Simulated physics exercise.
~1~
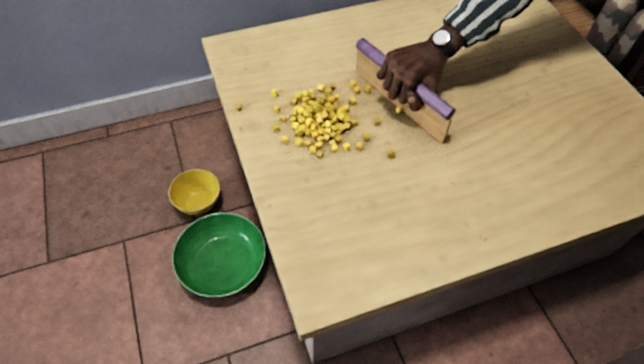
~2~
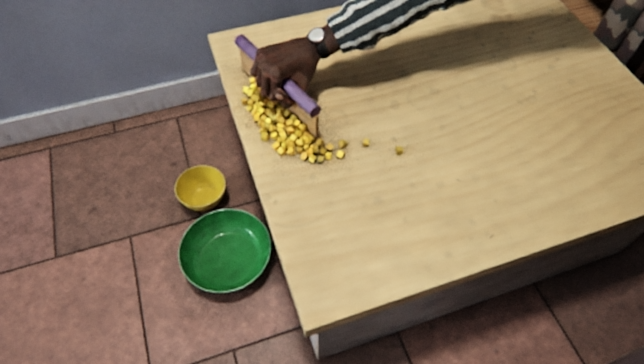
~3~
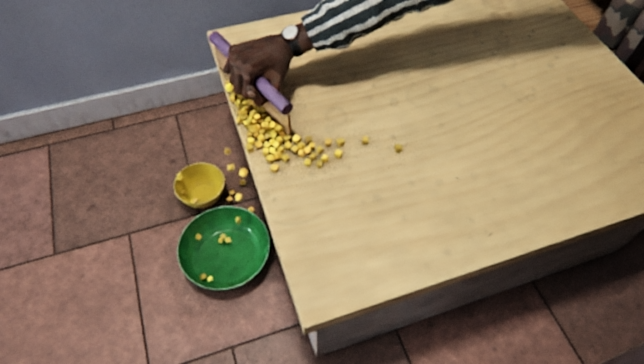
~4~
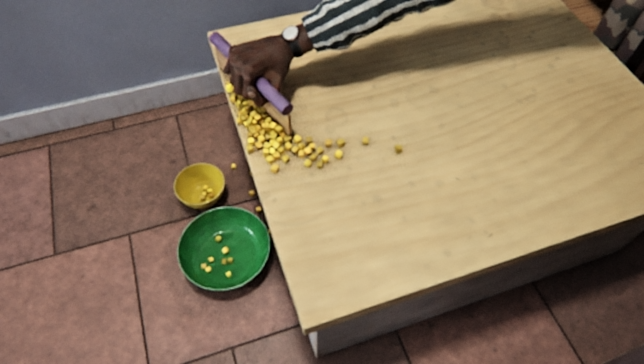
A hand with a purple-topped scraper pushes yellow cubes left across a wooden table, some dropping into bowls below, most staying on top.
